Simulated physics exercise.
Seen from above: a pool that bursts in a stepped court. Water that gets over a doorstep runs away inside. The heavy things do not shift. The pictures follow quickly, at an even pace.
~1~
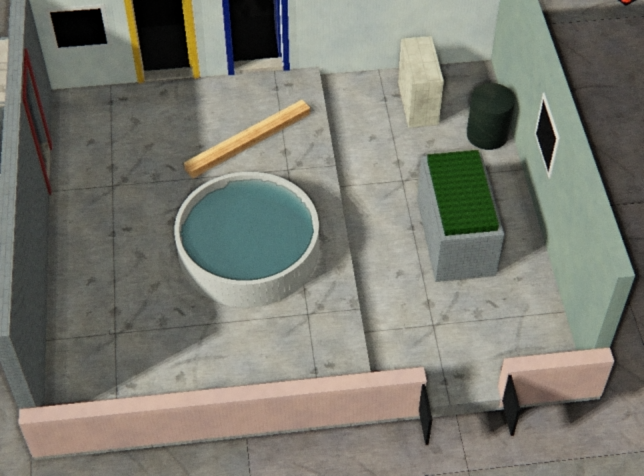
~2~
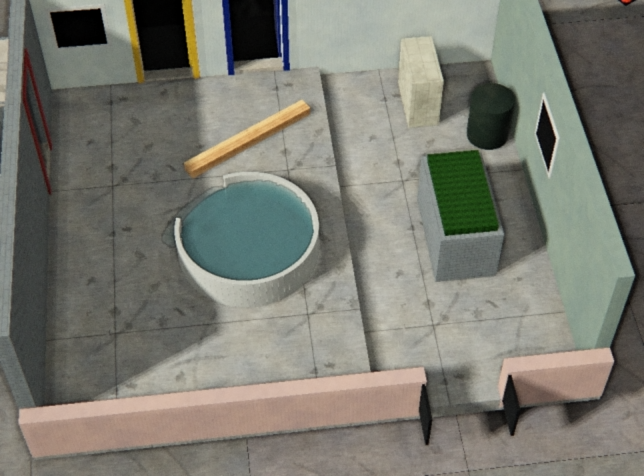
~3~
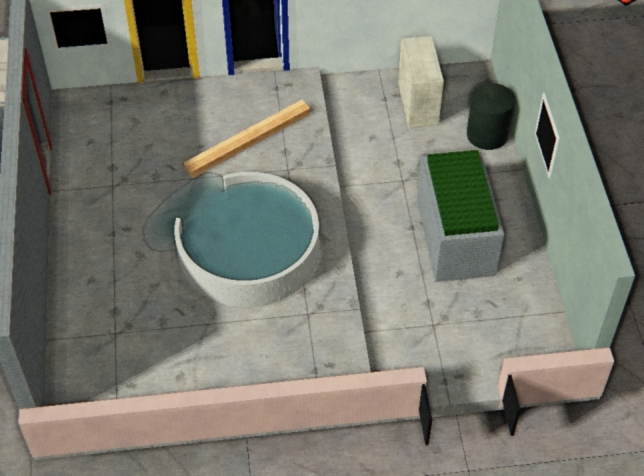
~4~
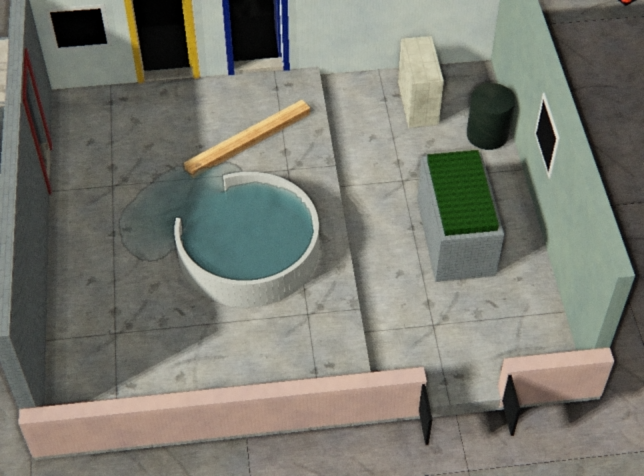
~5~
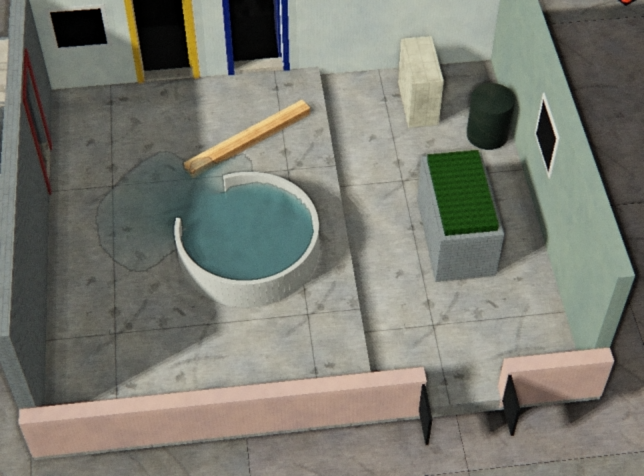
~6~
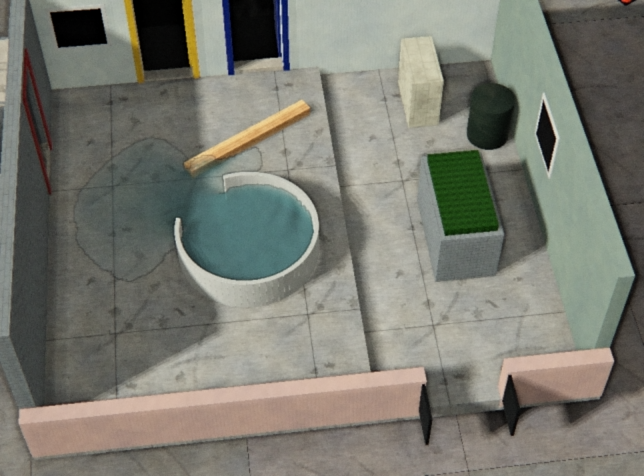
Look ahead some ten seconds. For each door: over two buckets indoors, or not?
One by one: The blue door holds within the limit; the yellow door floods; the red door holds within the limit.
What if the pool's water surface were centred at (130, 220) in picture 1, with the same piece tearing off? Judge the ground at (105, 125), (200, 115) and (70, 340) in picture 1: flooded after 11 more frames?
In turn: Awash, dry, wet.
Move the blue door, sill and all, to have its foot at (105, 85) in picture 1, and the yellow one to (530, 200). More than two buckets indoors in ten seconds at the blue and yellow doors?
My reading: Blue door floods; yellow door stays under.
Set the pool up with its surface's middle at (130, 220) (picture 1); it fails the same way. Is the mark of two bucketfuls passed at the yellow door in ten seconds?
The yellow one passes that mark.
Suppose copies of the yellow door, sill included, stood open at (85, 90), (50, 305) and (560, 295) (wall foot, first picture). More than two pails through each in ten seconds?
In turn: Lets more in, is under, stays under.
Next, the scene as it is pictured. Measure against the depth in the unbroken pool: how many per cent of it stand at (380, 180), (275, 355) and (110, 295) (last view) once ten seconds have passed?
About 6, 6 and 6 per cent.
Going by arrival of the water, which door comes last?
It is the blue-painted one.
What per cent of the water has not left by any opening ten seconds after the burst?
Roughly 98 per cent.
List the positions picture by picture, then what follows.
In the first frame, the round pool at (247, 229) is whole and still.
In the second frame, the front is at (167, 240), out from the gap on the round pool's far side.
In the third frame, the front is at (153, 244), out from the gap on the round pool's far side.
In the fourth frame, the front is at (126, 235), out from the gap on the round pool's far side.
In the fifth frame, water pours out on the round pool's far side and has run to (104, 206).
In the sixth frame, the front is at (86, 194), out from the gap on the round pool's far side.
A moment on, water covers 20 % of the floor; the blue door not reached, the yellow door not reached, the red door wet at the sill, nothing in.
Next, water covers 25 % of the floor; the blue door not reached, the yellow door wet at the sill, nothing in, the red door wet at the sill, nothing in.
Then, water covers 30 % of the floor; the blue door not reached, the yellow door under two buckets in, the red door under two buckets in.
Later, water covers 50 % of the floor; the blue door wet at the sill, nothing in, the yellow door over two buckets in, the red door under two buckets in.
In the end, water covers 75 % of the floor; the blue door wet at the sill, nothing in, the yellow door over two buckets in, the red door under two buckets in.
